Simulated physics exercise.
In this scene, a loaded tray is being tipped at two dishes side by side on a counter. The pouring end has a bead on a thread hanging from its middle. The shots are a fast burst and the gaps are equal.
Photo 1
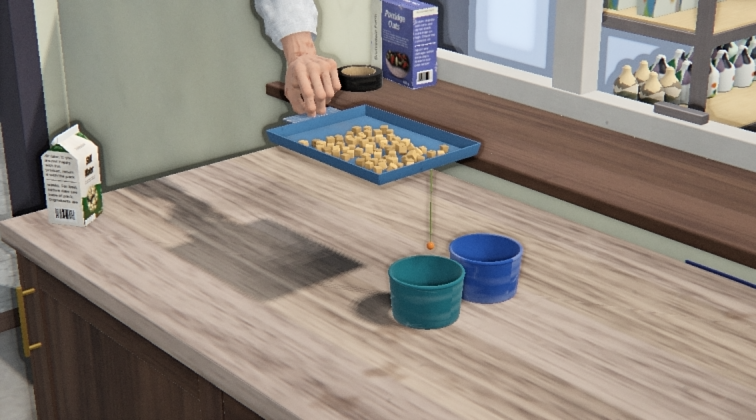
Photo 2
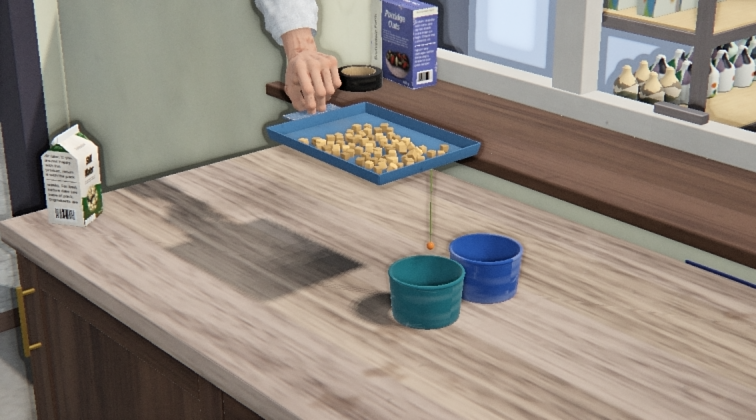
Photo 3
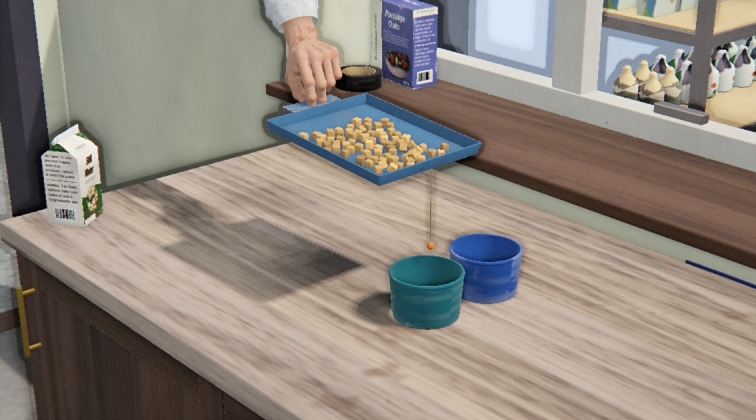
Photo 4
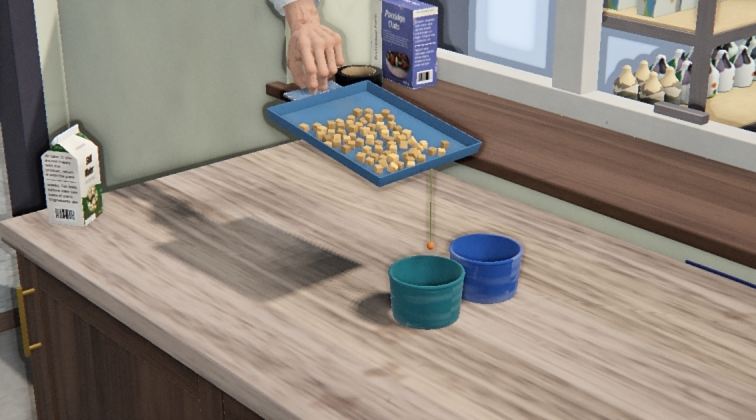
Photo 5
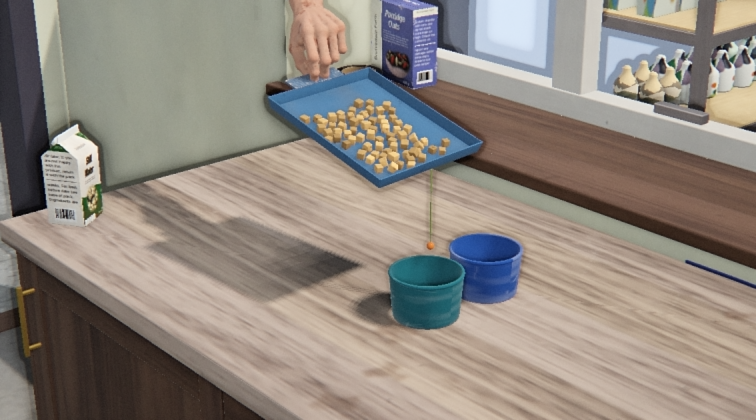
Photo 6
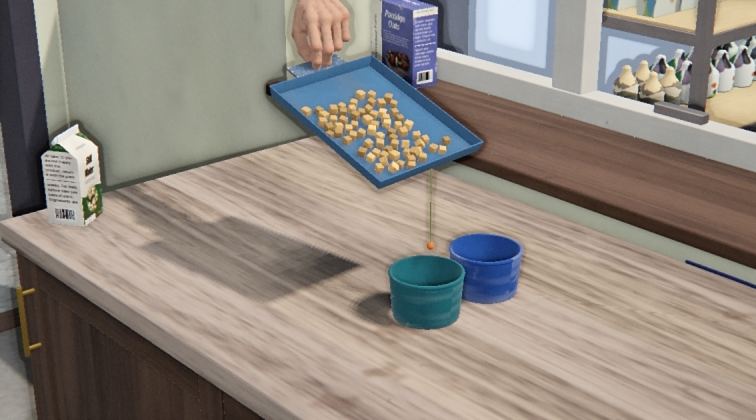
A hand gradually tilting a blue tray of small wooden cubes toward its near left corner, above two dishes on a counter.
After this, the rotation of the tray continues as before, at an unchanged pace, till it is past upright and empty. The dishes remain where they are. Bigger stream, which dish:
Greater load: Left.
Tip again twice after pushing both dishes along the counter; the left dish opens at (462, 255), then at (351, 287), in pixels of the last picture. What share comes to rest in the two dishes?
First some 10, then 20 per cent.
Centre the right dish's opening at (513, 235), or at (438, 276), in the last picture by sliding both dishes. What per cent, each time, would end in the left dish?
Roughly 10 per cent, then roughly 20 per cent.
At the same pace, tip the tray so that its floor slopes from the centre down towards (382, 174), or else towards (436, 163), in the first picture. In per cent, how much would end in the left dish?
First heading roughly 40 %, second roughly 20 %.
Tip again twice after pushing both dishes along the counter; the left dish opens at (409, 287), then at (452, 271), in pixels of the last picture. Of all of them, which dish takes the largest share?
Try 1 - the dish at left; try 2 - the dish at left.
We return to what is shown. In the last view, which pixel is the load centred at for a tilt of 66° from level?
In the last view, the load is centred near (408, 150).
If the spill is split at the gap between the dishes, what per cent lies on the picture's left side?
It amounts to some 60 percent.
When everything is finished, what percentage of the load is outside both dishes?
My guess is about 60 percent.
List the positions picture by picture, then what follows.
Corners of the pouring end at (379, 173) and (477, 143), level; middle of the load at (369, 149), small wooden cubes; left dish at (452, 301); right dish at (511, 276); bead on its thread at (430, 246), in the first frame.
Corners of the pouring end at (379, 174) and (477, 143), level; middle of the load at (369, 148), in the second frame.
Corners of the pouring end at (380, 174) and (477, 143), tipped barely, lowest at the left corner; middle of the load at (369, 145), in the third frame.
Corners of the pouring end at (380, 176) and (478, 142), tipped a little, lowest at the left corner; middle of the load at (370, 140), in the fourth frame.
Corners of the pouring end at (381, 177) and (479, 141), tipped a little, lowest at the left corner; middle of the load at (371, 135), in the fifth frame.
Corners of the pouring end at (381, 179) and (479, 141), tipped clearly, lowest at the left corner; middle of the load at (372, 130); left dish at (452, 301); right dish at (511, 276), in the sixth frame.
Soon, tray tipped steeply; nearly all on the tray; a stray few in the air.
A while on, tray tipped past a quarter turn; about two thirds on the tray; a small part in the left dish; a stray few in the right dish; a small part outside both; a small part in the air.
Towards the end, tray tipped past a quarter turn; about a third in the left dish; a stray few in the right dish; about two thirds outside both.
Finally, tray tipped past a quarter turn; about a third in the left dish; a stray few in the right dish; about two thirds outside both.
